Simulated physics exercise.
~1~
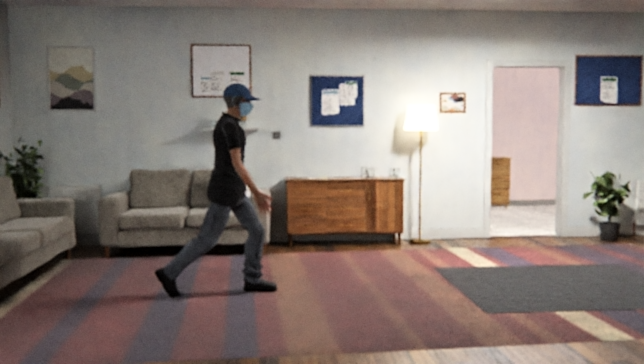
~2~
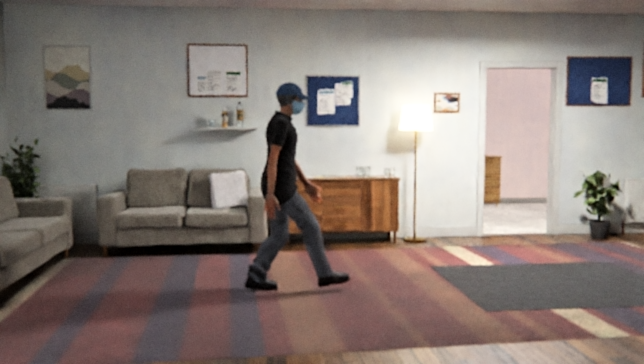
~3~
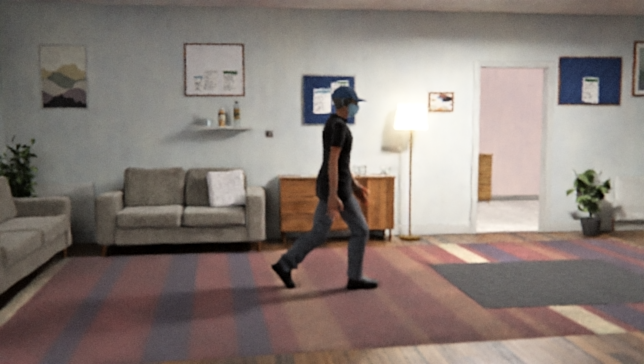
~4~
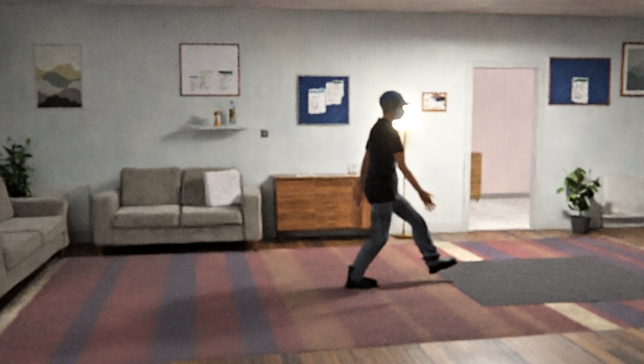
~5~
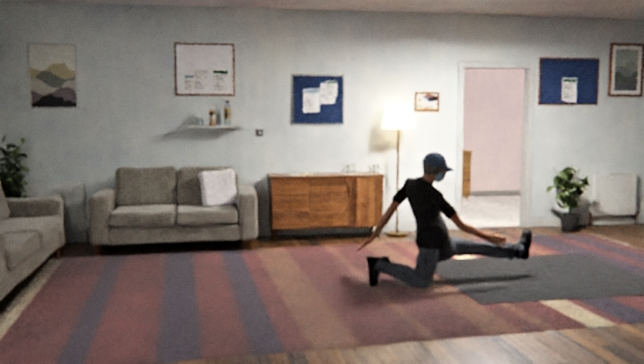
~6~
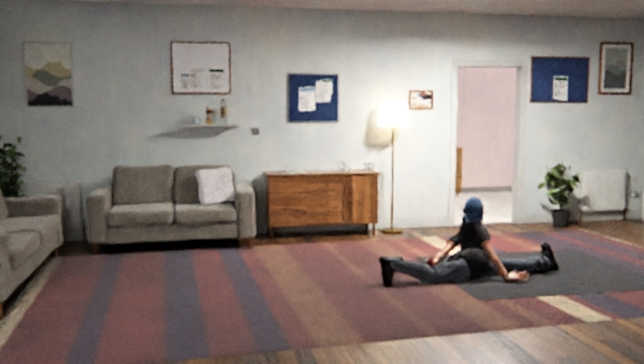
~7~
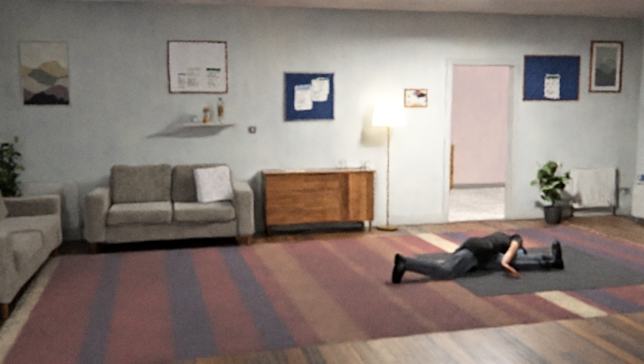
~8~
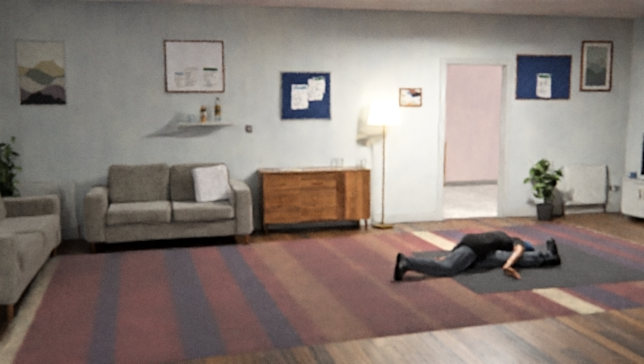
A person in a blue cap and face mask walked right across a striped rug in a lounge, stretched a leg forward onto the black mat, dropped into a split, then slumped forward and ended face down, lying across the mat's near edge.
